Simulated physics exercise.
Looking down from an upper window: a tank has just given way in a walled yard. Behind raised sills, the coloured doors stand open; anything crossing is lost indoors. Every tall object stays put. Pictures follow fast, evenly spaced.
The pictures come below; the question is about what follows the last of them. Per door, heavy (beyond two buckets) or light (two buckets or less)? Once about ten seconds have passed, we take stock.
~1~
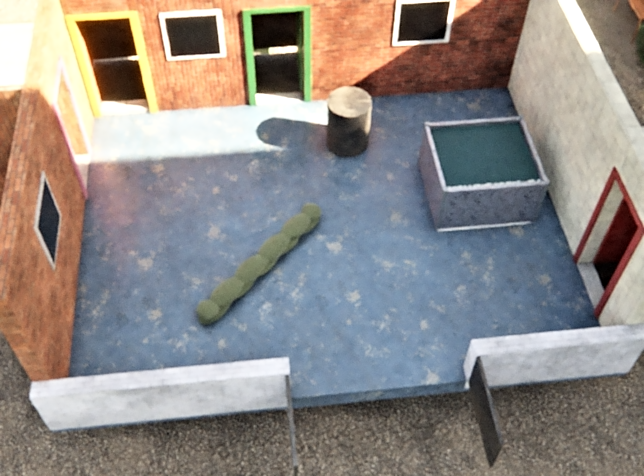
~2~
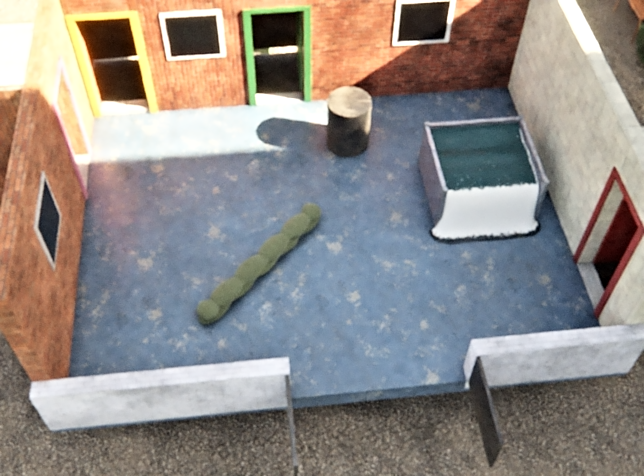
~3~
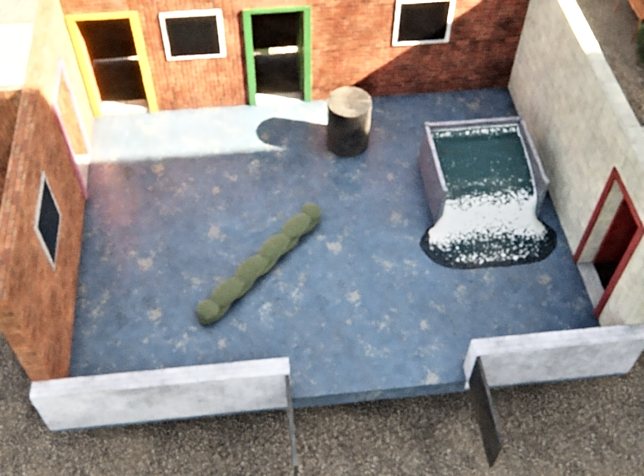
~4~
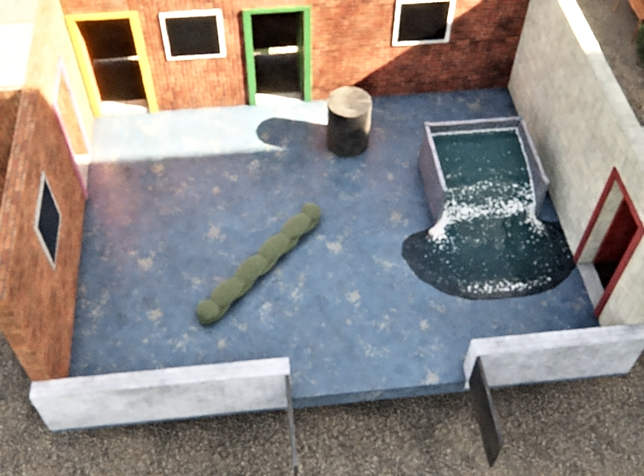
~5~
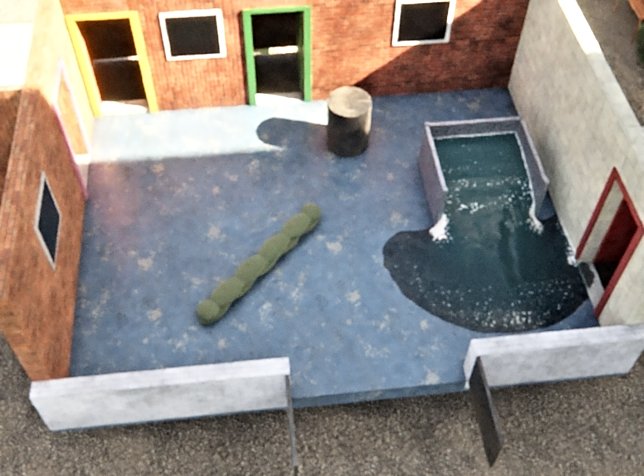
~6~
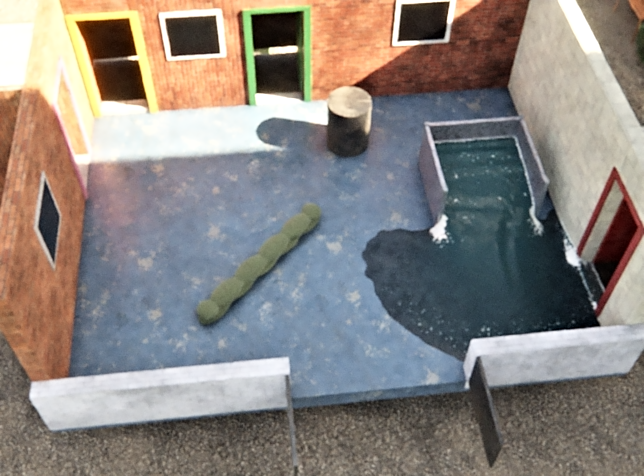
Yellow door - light; red door - heavy; green door - light; pink door - light.
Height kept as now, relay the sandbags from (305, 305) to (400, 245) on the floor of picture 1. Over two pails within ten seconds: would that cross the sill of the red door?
Here the red door comes in above.
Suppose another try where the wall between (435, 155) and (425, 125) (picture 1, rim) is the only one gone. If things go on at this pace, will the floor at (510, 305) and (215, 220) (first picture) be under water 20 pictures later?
Unwetted, then submerged.
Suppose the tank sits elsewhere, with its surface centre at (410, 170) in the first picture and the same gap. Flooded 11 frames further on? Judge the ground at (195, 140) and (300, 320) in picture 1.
The first spot is left dry and the second is inundated.
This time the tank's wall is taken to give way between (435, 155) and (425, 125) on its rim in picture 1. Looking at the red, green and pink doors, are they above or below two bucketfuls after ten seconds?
Red door: Falls short; green door: Falls short; pink door: Crosses the line.
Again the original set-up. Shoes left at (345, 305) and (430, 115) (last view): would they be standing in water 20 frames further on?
Result, in the order given: Wetted / not wetted.
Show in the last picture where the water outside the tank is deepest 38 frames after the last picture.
Look near (80, 403).
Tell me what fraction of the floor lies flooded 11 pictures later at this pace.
About 25 per cent.
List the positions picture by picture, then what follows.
The first frame shows the tank at (484, 156) is whole and still.
In the second frame, water pours out at (488, 213) and has run to (433, 232).
In the third frame, the front is at (435, 255), out from the gap at (488, 214).
In the fourth frame, the front is at (420, 272), out from the gap at (487, 215).
In the fifth frame, the front is at (502, 329), out from the gap at (487, 216).
In the sixth frame, the front is at a hidden place, out from the gap at (487, 216).
A moment on, water covers 20 % of the floor; the yellow door not reached, the red door over two buckets in, the green door not reached, the pink door not reached.
Next, water covers 25 % of the floor; the yellow door not reached, the red door far over two buckets in, the green door not reached, the pink door not reached.
Then, water covers 30 % of the floor; the yellow door not reached, the red door far over two buckets in, the green door not reached, the pink door not reached.
Later, water covers 50 % of the floor; the yellow door not reached, the red door far over two buckets in, the green door not reached, the pink door not reached.
In the end, water covers 75 % of the floor; the yellow door wet at the sill, nothing in, the red door far over two buckets in, the green door wet at the sill, nothing in, the pink door wet at the sill, nothing in.
